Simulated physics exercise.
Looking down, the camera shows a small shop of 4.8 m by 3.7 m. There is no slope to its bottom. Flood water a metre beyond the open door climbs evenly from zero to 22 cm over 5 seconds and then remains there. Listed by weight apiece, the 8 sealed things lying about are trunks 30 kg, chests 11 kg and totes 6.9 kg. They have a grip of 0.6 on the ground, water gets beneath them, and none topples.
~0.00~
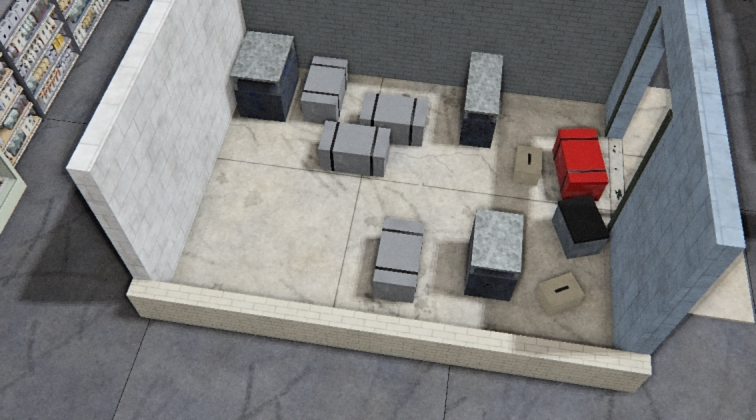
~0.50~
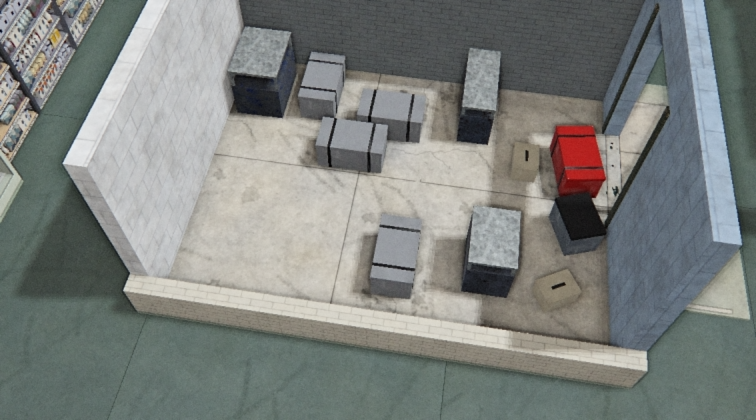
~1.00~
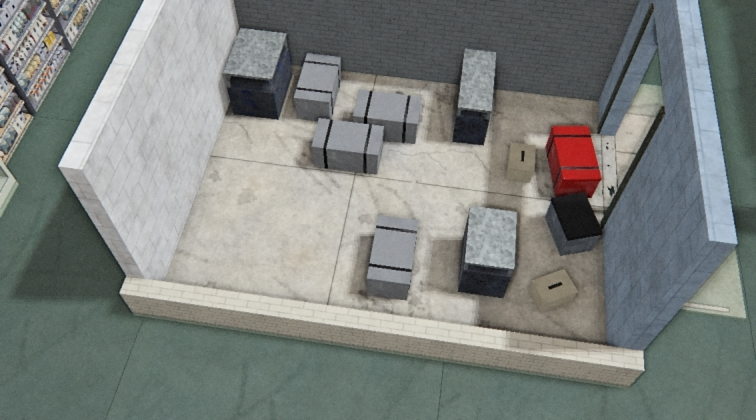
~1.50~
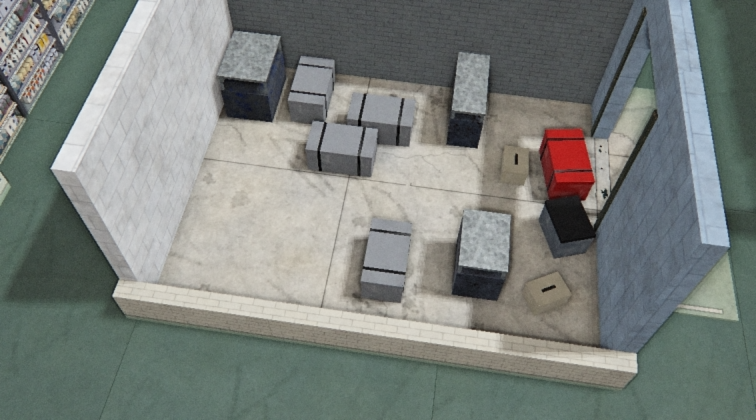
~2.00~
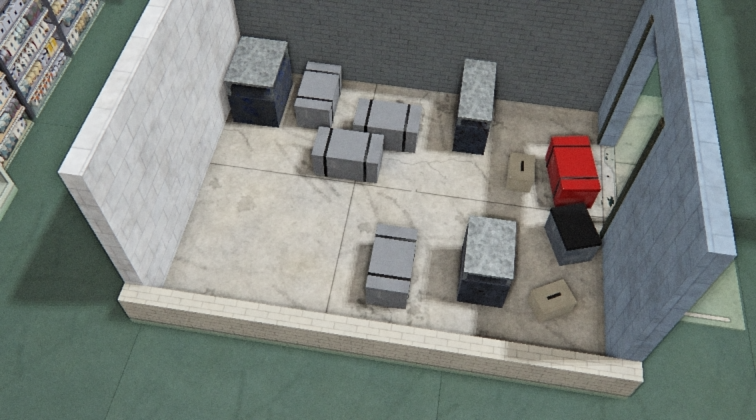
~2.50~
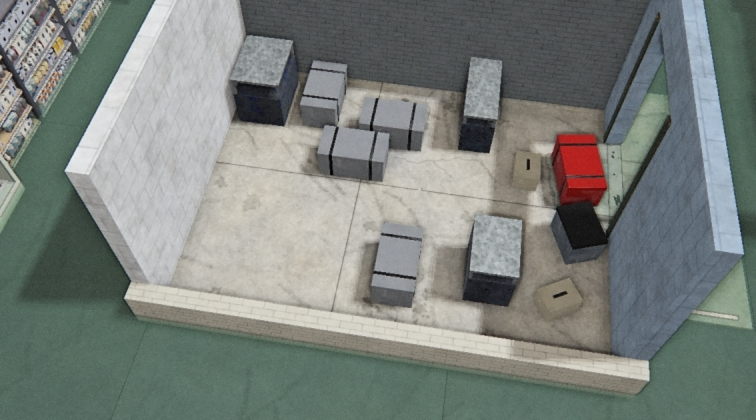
A red trunk sat still near the right wall of a small shop, among gray chests and boxes, while the view swayed slightly and the floor outside changed from dark gray to green.
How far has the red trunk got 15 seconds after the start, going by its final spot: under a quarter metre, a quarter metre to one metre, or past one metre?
It will be swept well away.
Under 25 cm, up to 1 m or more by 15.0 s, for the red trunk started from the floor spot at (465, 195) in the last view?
I'd say it goes a long distance.
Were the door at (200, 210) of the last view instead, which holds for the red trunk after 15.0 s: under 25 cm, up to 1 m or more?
That would leave the red trunk a little displaced.
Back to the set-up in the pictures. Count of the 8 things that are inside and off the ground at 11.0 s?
At that moment it comes to 5.
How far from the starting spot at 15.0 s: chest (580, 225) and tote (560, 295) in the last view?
Shifts: 300 cm / 40 cm.
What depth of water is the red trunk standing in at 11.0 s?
Depth: About 8 cm.
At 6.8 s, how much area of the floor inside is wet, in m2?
Near 8.5 m2 in all.
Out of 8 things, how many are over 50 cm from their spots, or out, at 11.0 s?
The count is 4.
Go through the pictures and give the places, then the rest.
The first frame shows the red trunk at (583, 155), on the bottom; 0.0 m2 under water; 0 of 8 have shifted.
The second frame shows the red trunk at (580, 152) rests on the ground; water covers 0.0 m2; 0 of 8 have shifted.
The third frame shows the red trunk at (576, 152) rests on the ground; water covers 0.0 m2; 0 of 8 have shifted.
The fourth frame shows the red trunk at (570, 155), on the bottom; 0.0 m2 under water; 0 of 8 have shifted.
The fifth frame shows the red trunk at (576, 162) rests on the ground; water covers 0.0 m2; 0 of 8 have shifted.
The sixth frame shows the red trunk at (582, 161), on the bottom; 0.2 m2 under water; 0 of 8 have shifted.
After 3.5 s the red trunk is near (577, 160), 0.1 m from its start, aground; 0 afloat.
After 6.8 s the red trunk is near (453, 176), 1.6 m from its start, aground; 0 afloat.
After 11.0 s the red trunk is near (262, 233), 3.8 m from its start, afloat; 5 afloat.
After 15.0 s the red trunk is near (299, 268), 3.6 m from its start, afloat; 8 afloat.
